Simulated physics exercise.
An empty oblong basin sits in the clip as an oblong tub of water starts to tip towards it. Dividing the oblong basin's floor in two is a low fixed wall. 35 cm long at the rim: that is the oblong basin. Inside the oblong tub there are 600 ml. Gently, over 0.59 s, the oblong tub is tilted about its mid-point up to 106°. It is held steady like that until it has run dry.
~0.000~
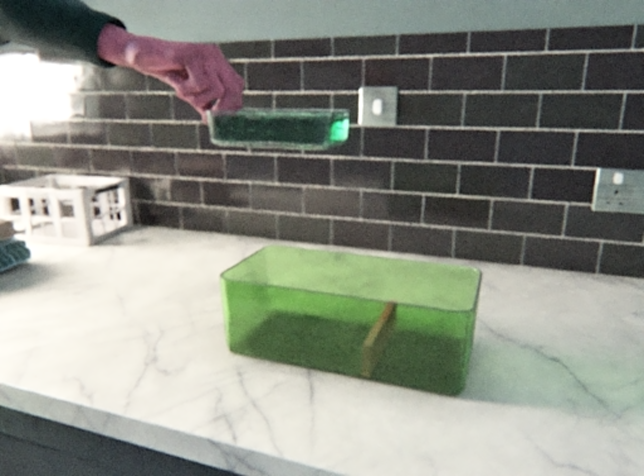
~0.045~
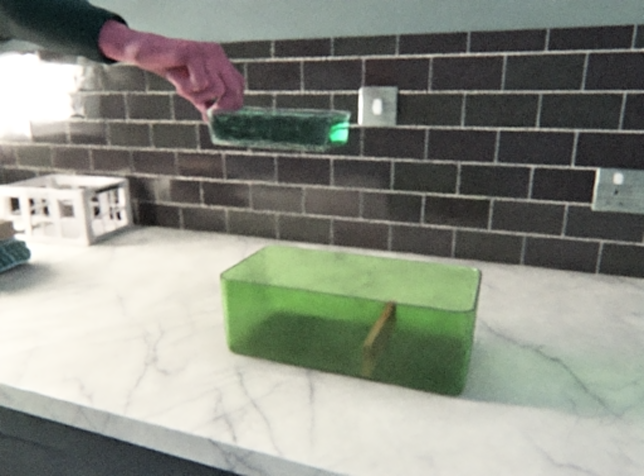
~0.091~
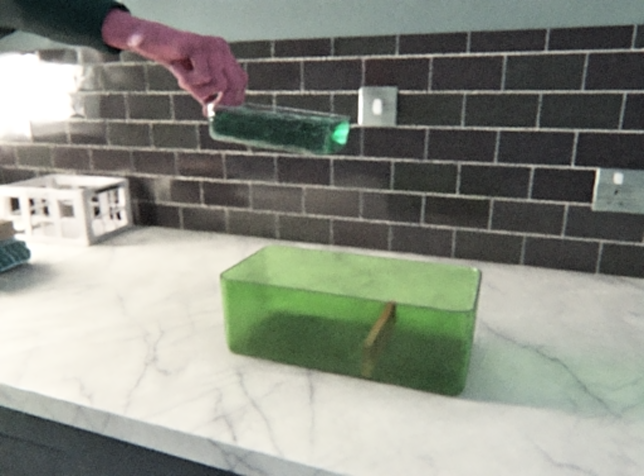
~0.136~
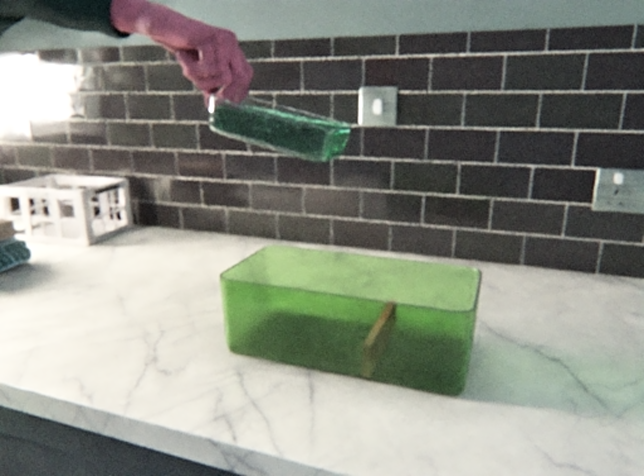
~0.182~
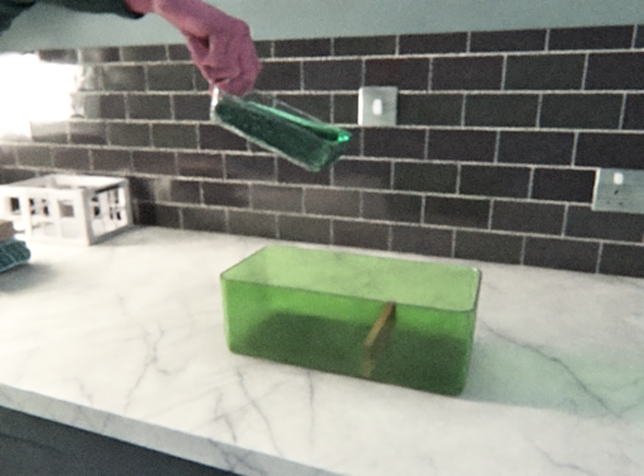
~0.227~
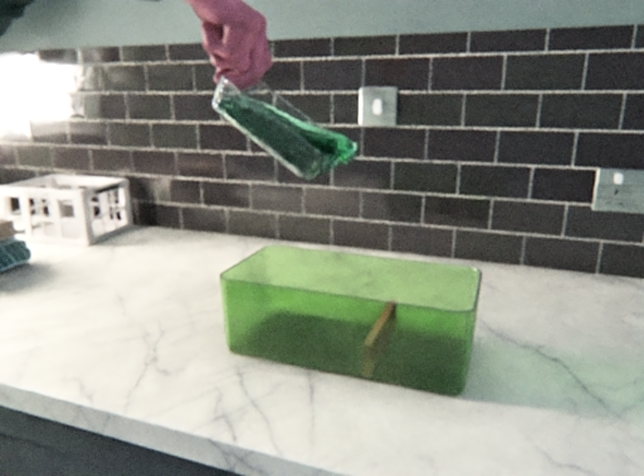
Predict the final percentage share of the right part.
Right part: About 58 %.
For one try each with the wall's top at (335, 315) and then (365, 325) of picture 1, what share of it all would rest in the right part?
Respectively 75 and 65 %.
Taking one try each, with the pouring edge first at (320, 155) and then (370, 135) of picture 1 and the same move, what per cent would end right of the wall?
Try 1: Approx. 5 %; try 2: Approx. 70 %.
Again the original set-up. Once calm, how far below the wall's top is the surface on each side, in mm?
Roughly 40 mm on the left side and roughly 28 mm on the right.
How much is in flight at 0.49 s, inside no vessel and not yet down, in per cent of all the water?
At that moment, about 46 percent.
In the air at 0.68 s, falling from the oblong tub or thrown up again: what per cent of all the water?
Roughly 14 %.
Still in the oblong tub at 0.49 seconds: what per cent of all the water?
6 %.
Then, 0.49 s in, the tilt is 98° and 6 per cent is still to pour, 17 is left of the wall and 32 right of it.
Then, 0.68 s in, the tilt is 106° and 1 per cent is still to pour, 24 is left of the wall and 60 right of it.
Then, 0.87 s in, the tilt is 106° and 0 per cent is still to pour, 35 is left of the wall and 58 right of it.
Then, 1.09 s in, the tilt is 106° and 0 per cent is still to pour, 36 is left of the wall and 58 right of it.
Finally, 36 per cent lies left of the wall, 58 right of it and 6 outside.
